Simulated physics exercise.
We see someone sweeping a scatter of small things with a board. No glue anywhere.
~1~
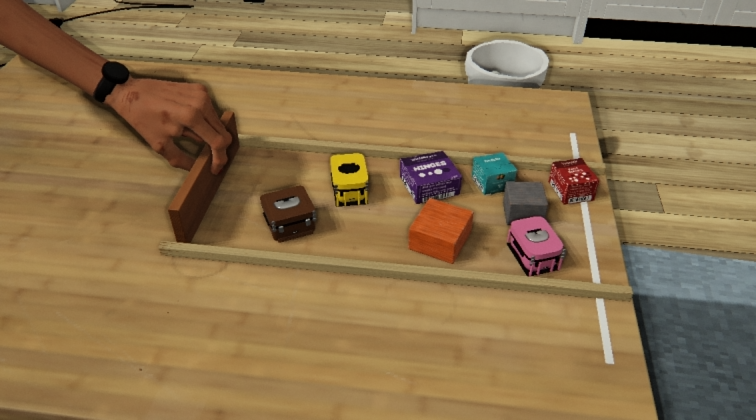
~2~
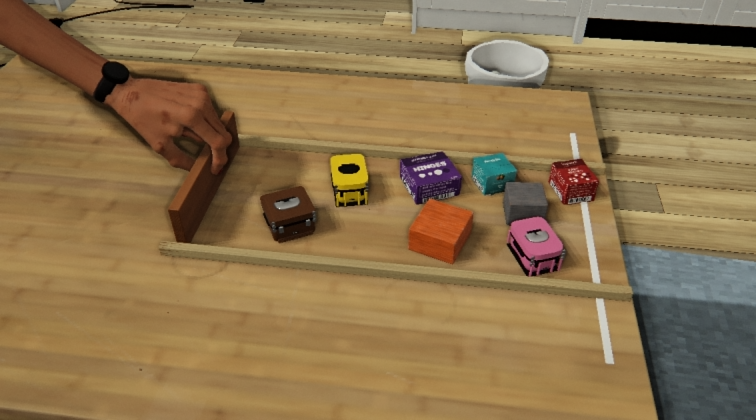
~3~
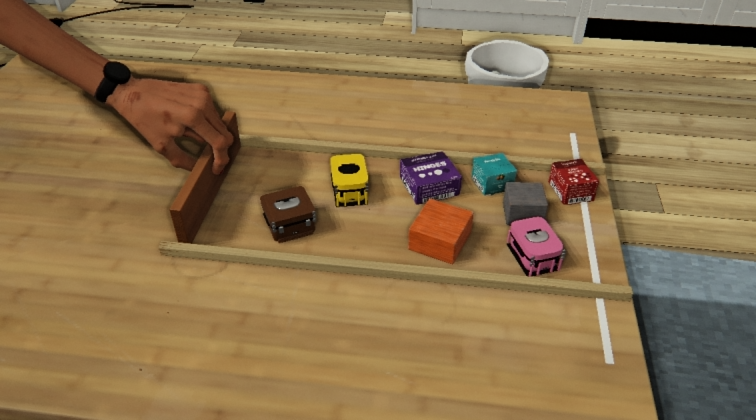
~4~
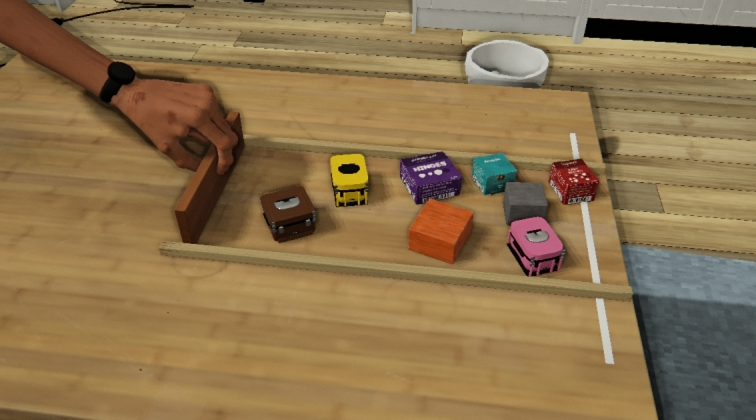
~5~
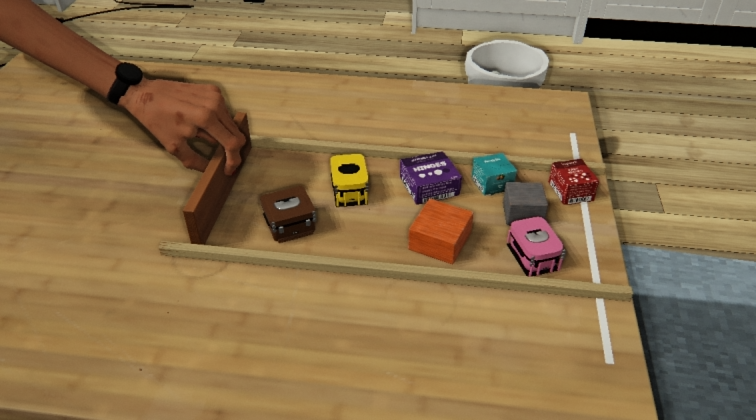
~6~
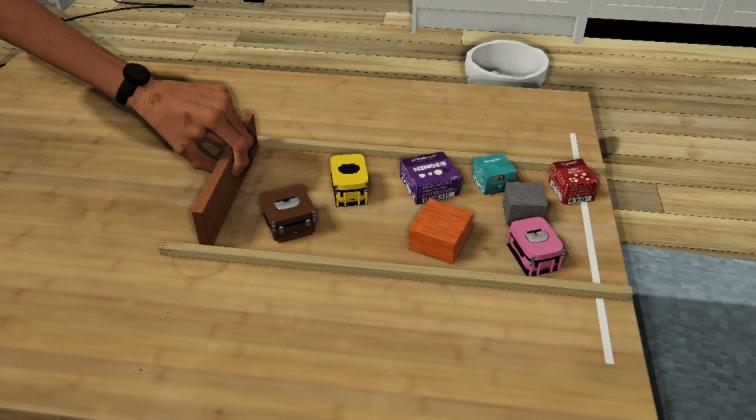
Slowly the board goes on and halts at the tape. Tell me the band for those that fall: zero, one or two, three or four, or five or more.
The number that fall off is five or more.
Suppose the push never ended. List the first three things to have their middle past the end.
They are the red box, then the pink case, then the turquoise box.
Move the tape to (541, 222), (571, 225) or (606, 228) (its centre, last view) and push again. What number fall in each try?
In that order 3, 6 and 8.
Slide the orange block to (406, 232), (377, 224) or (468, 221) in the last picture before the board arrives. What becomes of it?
In turn it tumbles off; comes down; comes down.
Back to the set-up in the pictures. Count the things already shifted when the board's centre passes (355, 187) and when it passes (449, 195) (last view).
At the one place 2, at the other 7.
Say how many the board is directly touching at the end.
It touches 2.
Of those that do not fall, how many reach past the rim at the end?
That would be 2.
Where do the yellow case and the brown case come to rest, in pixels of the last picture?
The yellow case at (606, 204), the brown case at (620, 253).
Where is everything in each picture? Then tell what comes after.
In the first frame, red box (573, 181); pink case (535, 246); grey block (525, 204); board (208, 174); tape (588, 226).
In the second frame, pink case (535, 247); brown case (289, 215).
In the third frame, grey block (525, 204); yellow case (349, 180).
In the fourth frame, red box (573, 182); orange block (441, 231).
In the fifth frame, pink case (535, 247); board (221, 176).
In the sixth frame, red box (573, 182); pink case (535, 247); grey block (525, 204); board (229, 176); tape (588, 226).
Soon after, none off yet; red box at rest near (573, 182); pink case at rest near (535, 247); grey block at rest near (525, 204).
In the end, the number that fall off is five or more; gone, purple box, orange block, turquoise box, grey block, pink case and red box.
